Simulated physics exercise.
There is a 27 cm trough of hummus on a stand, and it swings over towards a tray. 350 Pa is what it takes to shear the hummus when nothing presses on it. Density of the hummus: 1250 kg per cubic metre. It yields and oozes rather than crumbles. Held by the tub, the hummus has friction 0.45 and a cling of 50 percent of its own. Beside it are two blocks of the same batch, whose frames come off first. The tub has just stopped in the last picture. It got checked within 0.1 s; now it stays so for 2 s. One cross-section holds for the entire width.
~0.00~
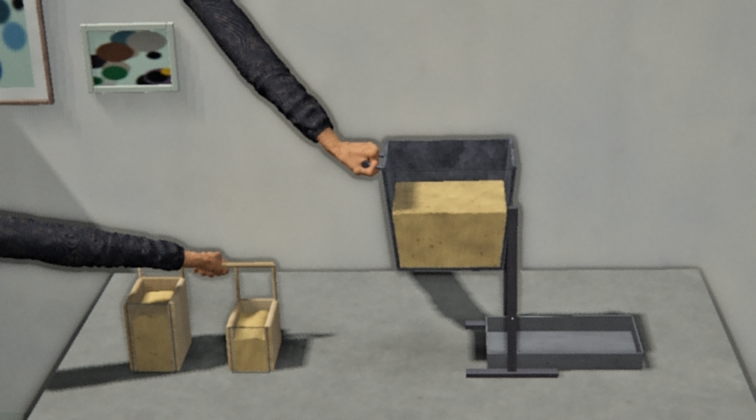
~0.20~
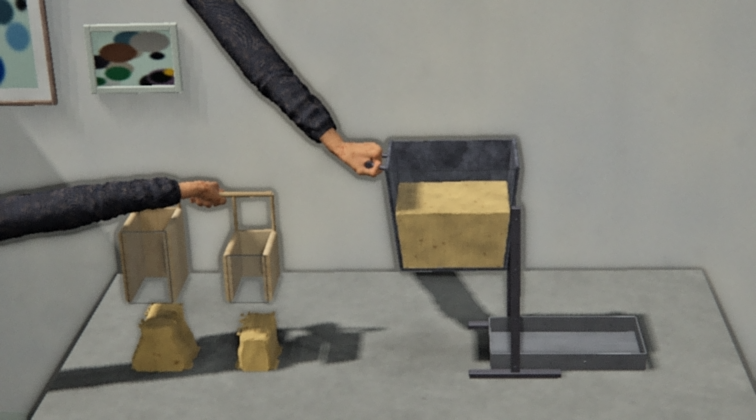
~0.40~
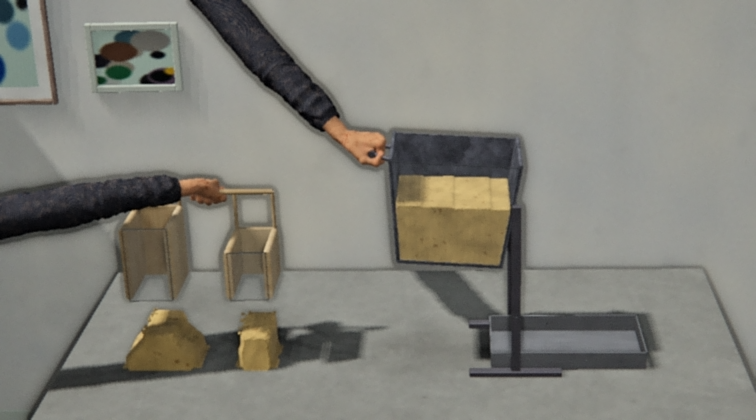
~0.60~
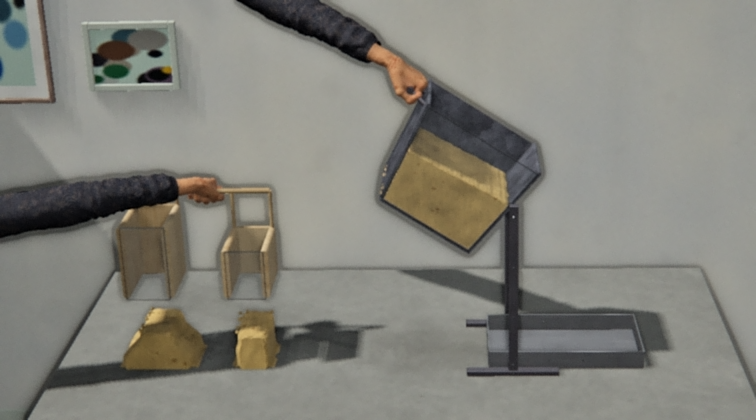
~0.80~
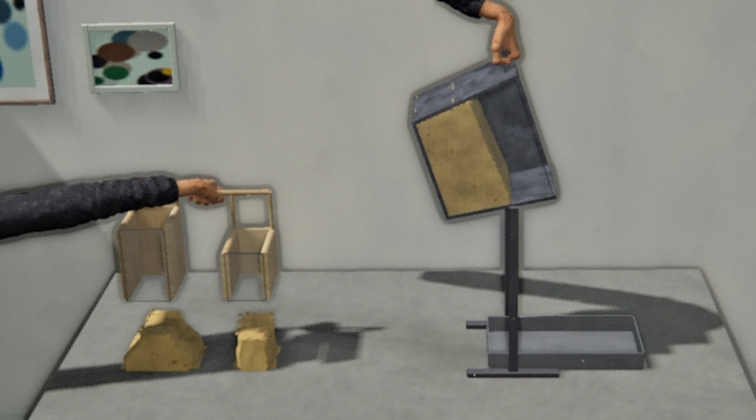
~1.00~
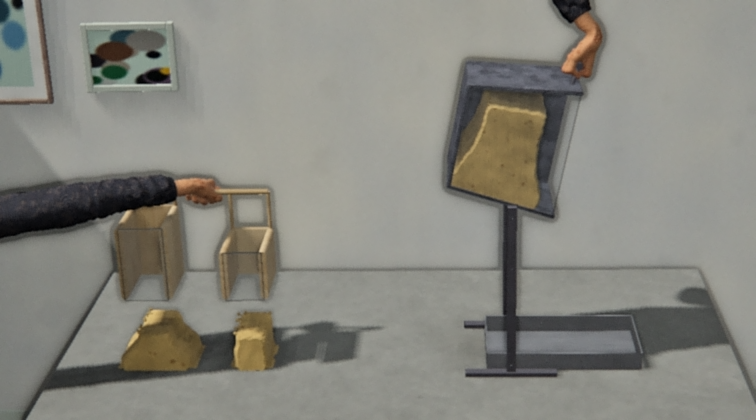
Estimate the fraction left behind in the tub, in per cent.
I would say 0 %.
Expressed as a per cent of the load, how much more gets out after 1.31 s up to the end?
I reckon it's around 30 in a hundred.
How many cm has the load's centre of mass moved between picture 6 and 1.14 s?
The change is near 12 cm.
After 1.14 s, the tub is at 101 degrees and holds 70 %.
After 1.31 s, the tub is at 101 degrees and holds 32 %.
After 1.48 s, the tub is at 101 degrees and holds 20 %.
After 1.65 s, the tub is at 101 degrees and holds 5 %.
After 3.00 s, the tub is at 101 degrees and holds 0 %.
